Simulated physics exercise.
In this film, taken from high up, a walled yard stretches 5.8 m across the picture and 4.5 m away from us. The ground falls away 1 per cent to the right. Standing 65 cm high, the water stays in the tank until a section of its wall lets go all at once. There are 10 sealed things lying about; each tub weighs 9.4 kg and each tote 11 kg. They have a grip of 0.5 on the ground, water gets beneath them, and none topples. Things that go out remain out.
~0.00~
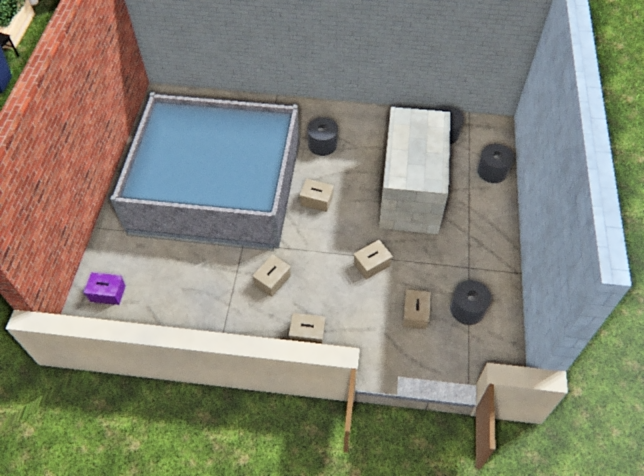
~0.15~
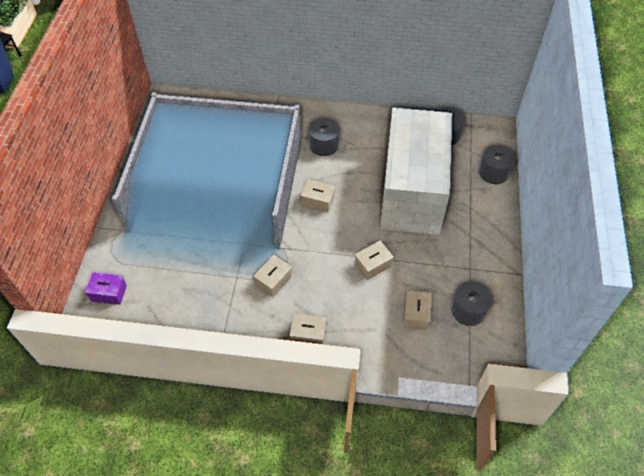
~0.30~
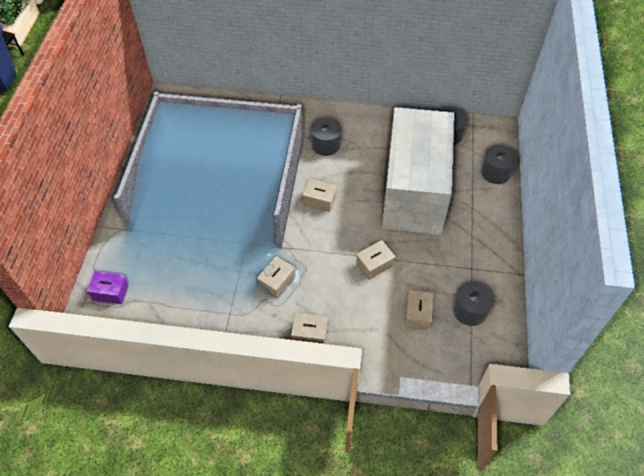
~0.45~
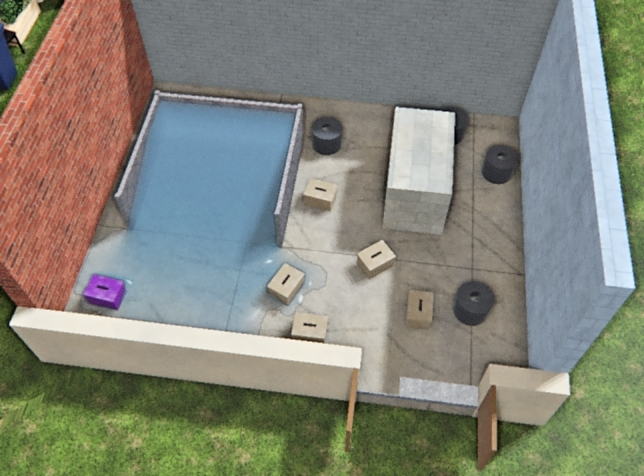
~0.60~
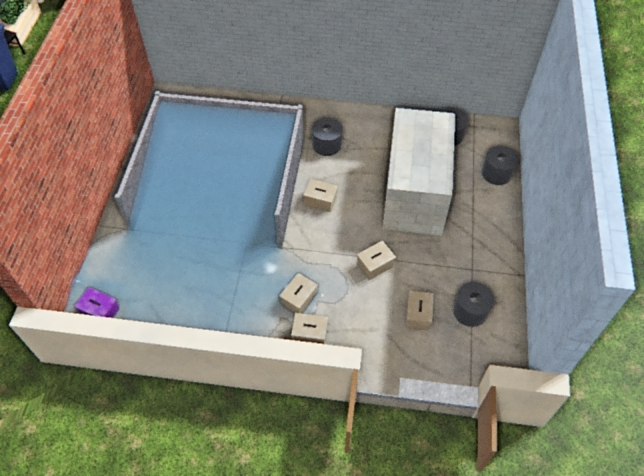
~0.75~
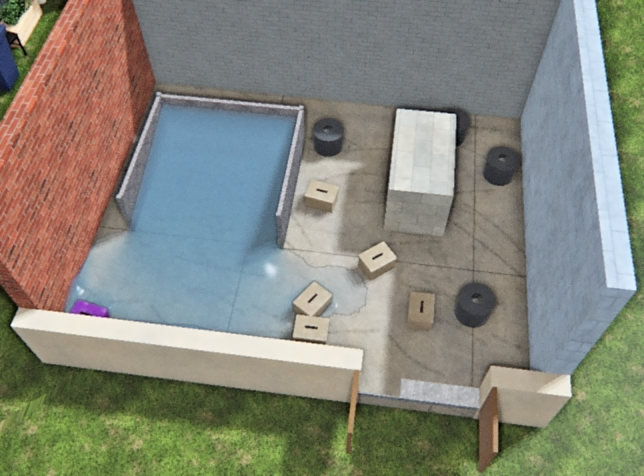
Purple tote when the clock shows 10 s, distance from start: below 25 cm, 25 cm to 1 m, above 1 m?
Above 1 m.
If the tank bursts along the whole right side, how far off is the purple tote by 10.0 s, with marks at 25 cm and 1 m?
Then the purple tote is nudged along.
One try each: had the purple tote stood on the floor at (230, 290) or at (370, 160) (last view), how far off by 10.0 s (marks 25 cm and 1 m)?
Taken in turn, it is carried a long way and then is carried a long way.
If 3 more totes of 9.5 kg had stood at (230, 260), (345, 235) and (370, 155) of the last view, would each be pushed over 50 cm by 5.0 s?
Answers, first to last: Exceeding, not exceeding, not exceeding.
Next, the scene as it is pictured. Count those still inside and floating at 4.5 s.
At that instant the tally stands at 3.
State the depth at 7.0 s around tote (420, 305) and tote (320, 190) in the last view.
Depths: Near 14 cm, then near 5 cm.
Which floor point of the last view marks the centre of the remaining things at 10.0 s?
Near (380, 208).
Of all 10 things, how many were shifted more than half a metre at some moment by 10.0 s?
All told, that gives 10.
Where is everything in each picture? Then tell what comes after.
The first picture shows the purple tote at (103, 284), on the bottom; water covers 3.7 m2; 0 of 10 have shifted.
The second picture shows the purple tote at (104, 284), on the bottom; 4.8 m2 under water; 0 of 10 have shifted.
The third picture shows the purple tote at (106, 283), on the bottom; water covers 6.0 m2; 0 of 10 have shifted.
The fourth picture shows the purple tote at (103, 288), on the bottom, 9 cm from its start; 7.3 m2 under water; 2 of 10 have shifted.
The fifth picture shows the purple tote at (95, 303) rests on the ground, 30 cm from its start; 7.9 m2 under water; 2 of 10 have shifted.
The sixth picture shows the purple tote at (86, 315) rests on the ground, 48 cm from its start; 8.5 m2 under water; 2 of 10 have shifted.
After 2.0 s the purple tote is near (92, 239), 0.5 m from its start, afloat; 0 of 10 are out; 1 afloat.
After 4.5 s the purple tote is near (214, 90), 3.5 m from its start, aground; 0 of 10 are out; 3 afloat.
After 7.0 s the purple tote is near (311, 114), 3.8 m from its start, afloat; 0 of 10 are out; 8 afloat.
After 10.0 s the purple tote is near (317, 145), 3.5 m from its start, aground; 0 of 10 are out; 7 afloat.
